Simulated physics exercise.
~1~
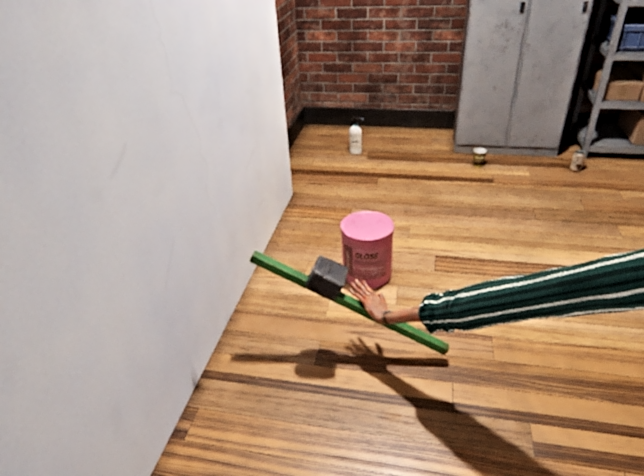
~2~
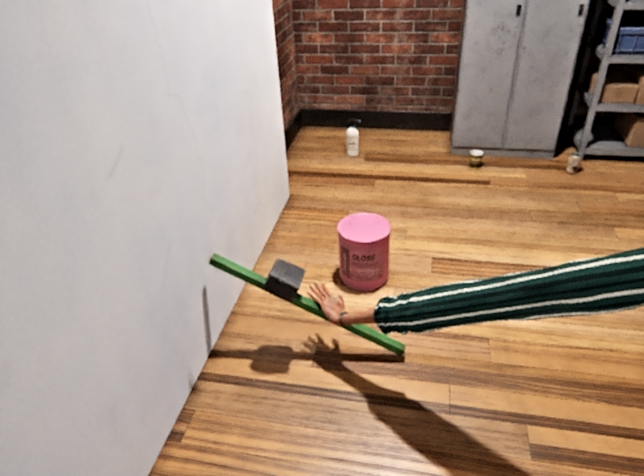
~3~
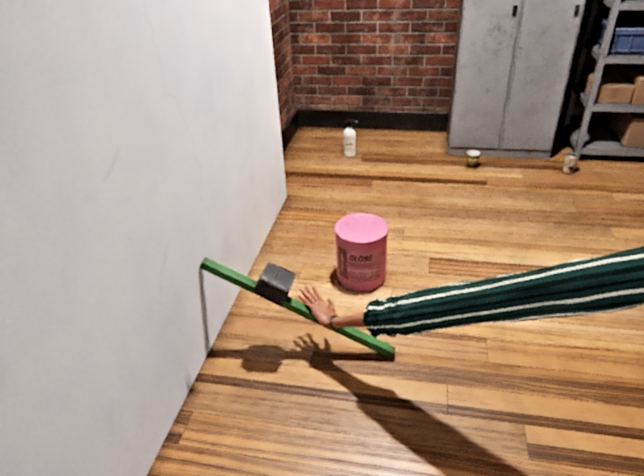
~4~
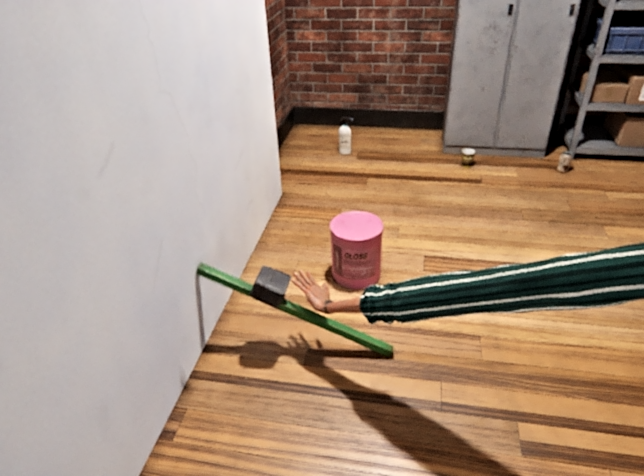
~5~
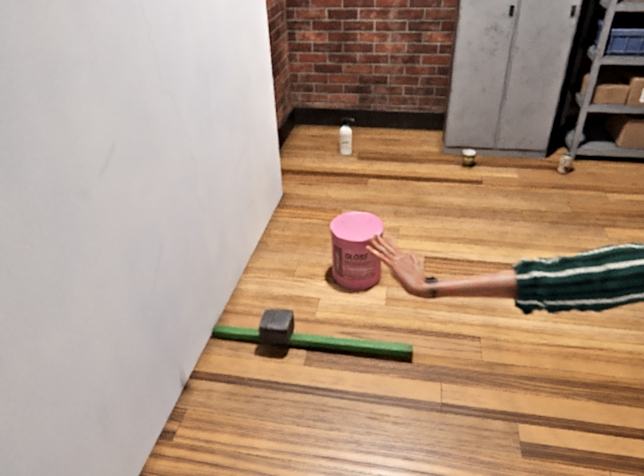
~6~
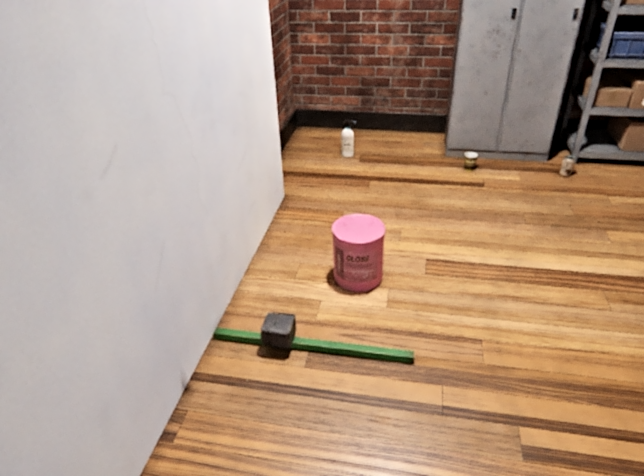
Green pole with a dark block on it, leaned against a white wall by a hand, sliding down flat once released.
